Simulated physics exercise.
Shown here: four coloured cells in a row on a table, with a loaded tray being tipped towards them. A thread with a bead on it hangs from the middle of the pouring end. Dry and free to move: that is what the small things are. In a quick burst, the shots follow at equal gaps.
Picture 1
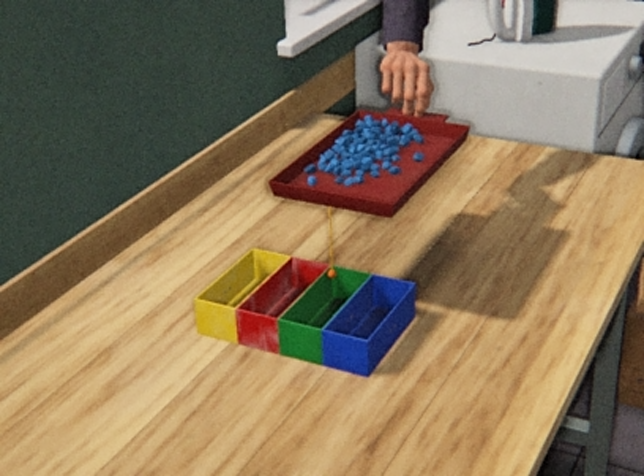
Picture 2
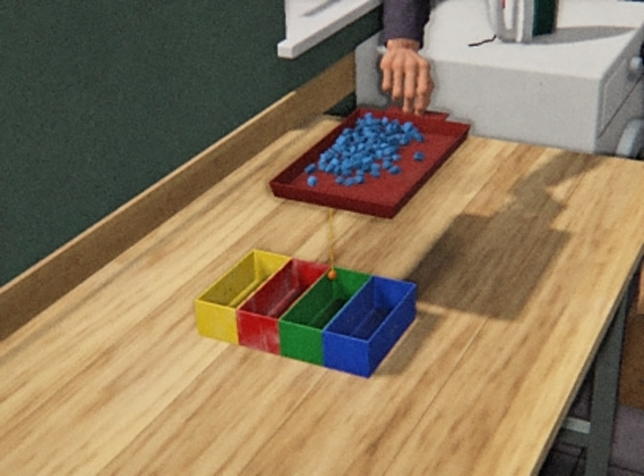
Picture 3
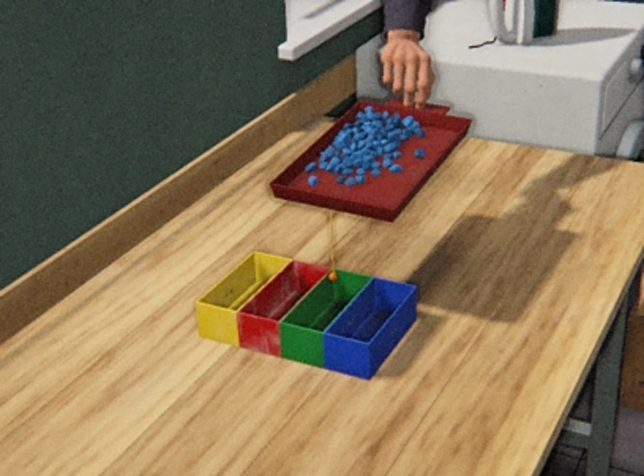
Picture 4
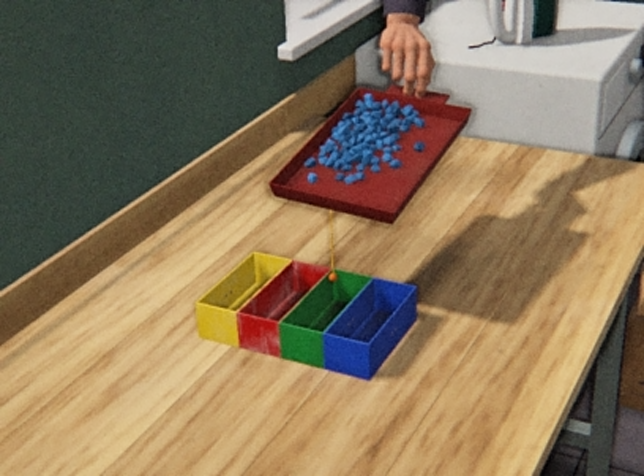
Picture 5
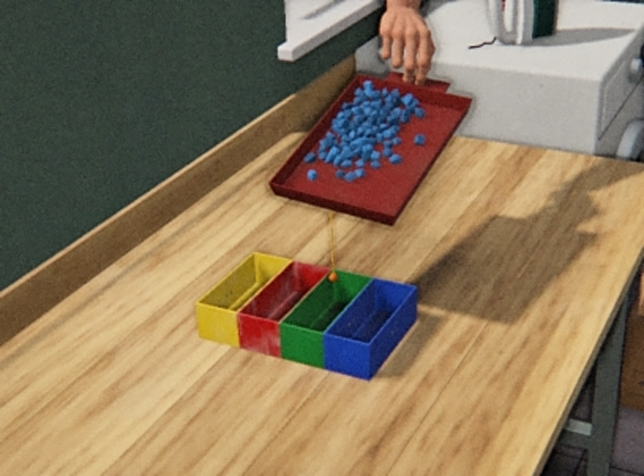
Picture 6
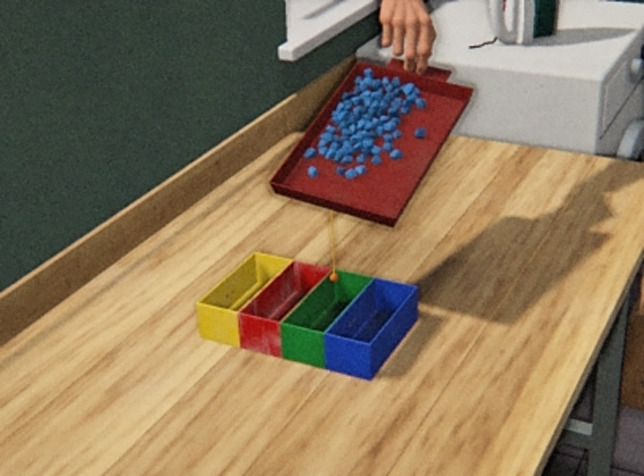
The video shows a hand raising the far end of a red tray of small blue stones above yellow, red, green and blue cells on a wooden table, the tray's near edge gradually slanting lower at its right corner.
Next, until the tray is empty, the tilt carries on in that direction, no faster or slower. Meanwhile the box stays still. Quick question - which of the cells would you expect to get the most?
I would expect the blue cell to get the most.
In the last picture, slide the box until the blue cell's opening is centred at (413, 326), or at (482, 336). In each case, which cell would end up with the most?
The first time it is the green cell, and the second time it is red.
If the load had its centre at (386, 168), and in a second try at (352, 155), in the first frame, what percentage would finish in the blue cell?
70 per cent for the first try, 50 per cent for the second.
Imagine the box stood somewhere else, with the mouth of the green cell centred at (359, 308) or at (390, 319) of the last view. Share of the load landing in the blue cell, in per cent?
Close to 40 in a hundred, then close to 0 in a hundred.
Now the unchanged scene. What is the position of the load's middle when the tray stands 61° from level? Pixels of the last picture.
Its middle sits at about pixel (366, 188).
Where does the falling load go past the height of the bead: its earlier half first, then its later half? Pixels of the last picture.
First around (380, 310), afterwards around (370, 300).
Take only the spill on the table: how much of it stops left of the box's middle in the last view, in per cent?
20 per cent, about.
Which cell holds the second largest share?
Green.
Just after the last frame, tray tipped steeply; almost all on the tray; just a few falling or outside the box.
A moment on, tray tipped right over; roughly a quarter on the tray; roughly a third in the blue cell; about a tenth in the green cell; roughly a third falling or outside the box.
Further on, tray tipped past a quarter turn; roughly two thirds in the blue cell; about a tenth in the green cell; roughly a quarter falling or outside the box.
When it is over, tray tipped past a quarter turn; roughly two thirds in the blue cell; about a tenth in the green cell; not one in the red cell; not one in the yellow cell; roughly a quarter outside the box.
